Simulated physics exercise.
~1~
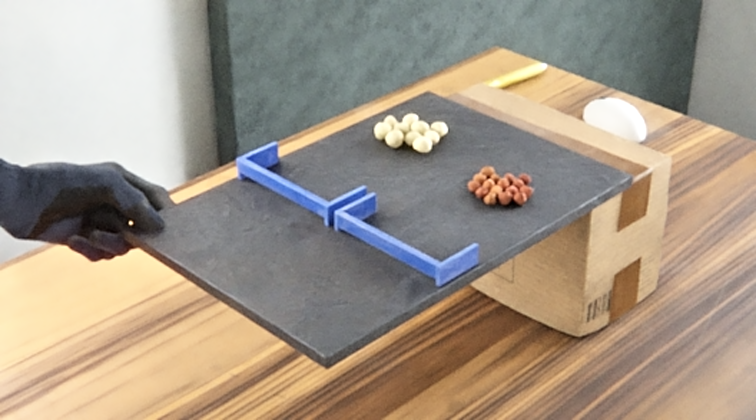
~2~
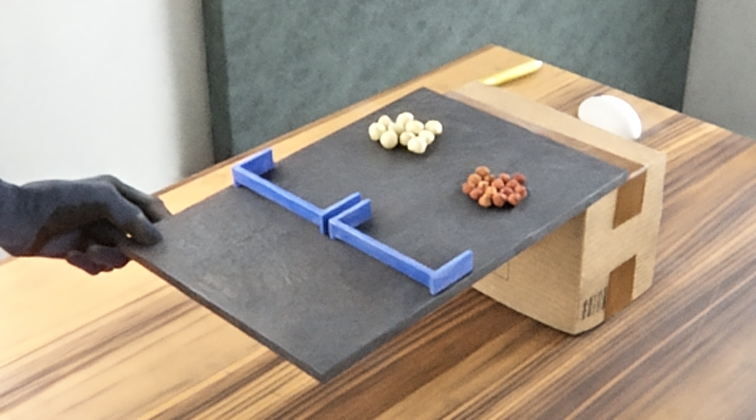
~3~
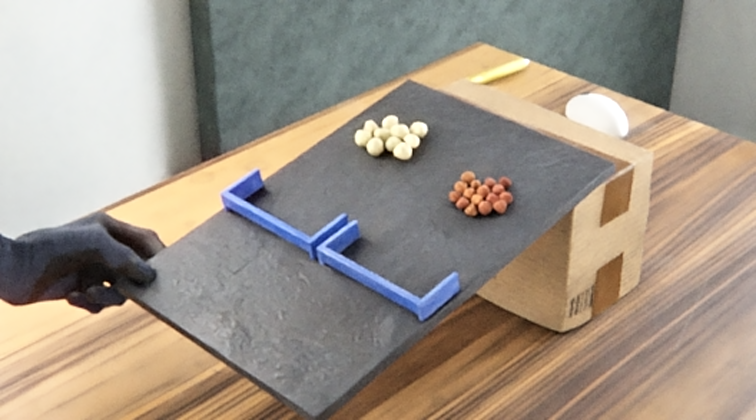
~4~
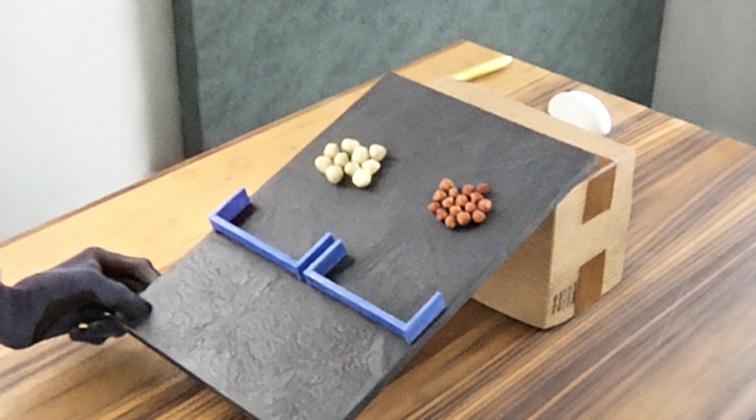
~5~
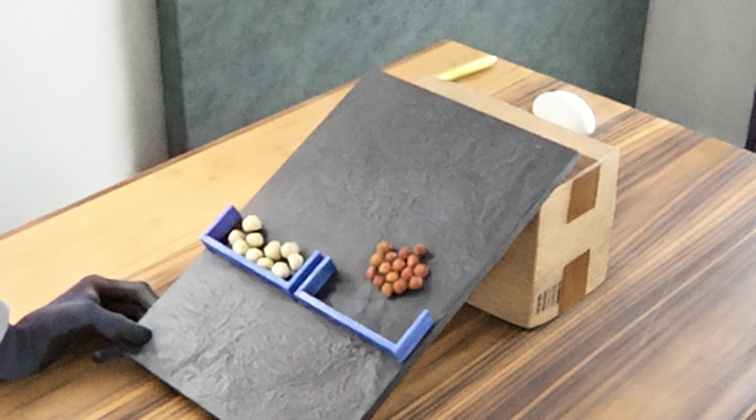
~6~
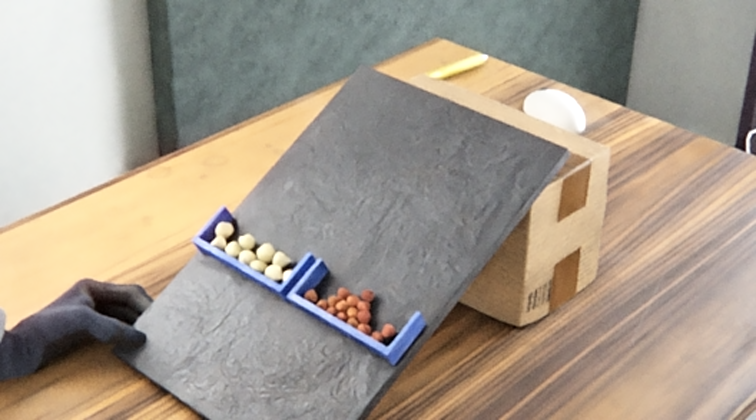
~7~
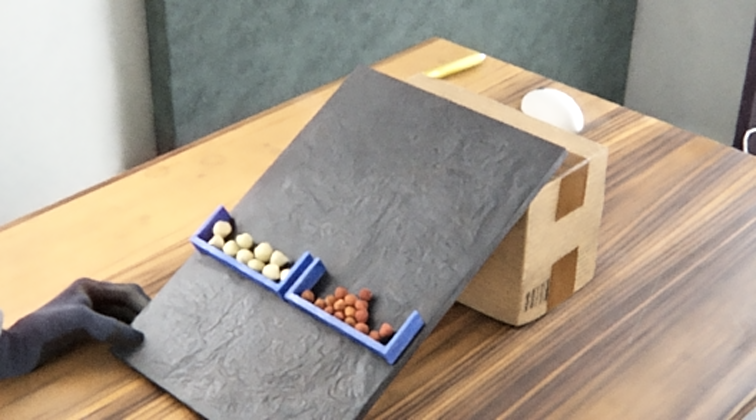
The video shows a gloved hand lowering one end of a dark board propped on a cardboard box, steepening its slope until a pale cluster of small round pieces, then a reddish-brown one, moves down and gathers behind blue barriers, where both stay.
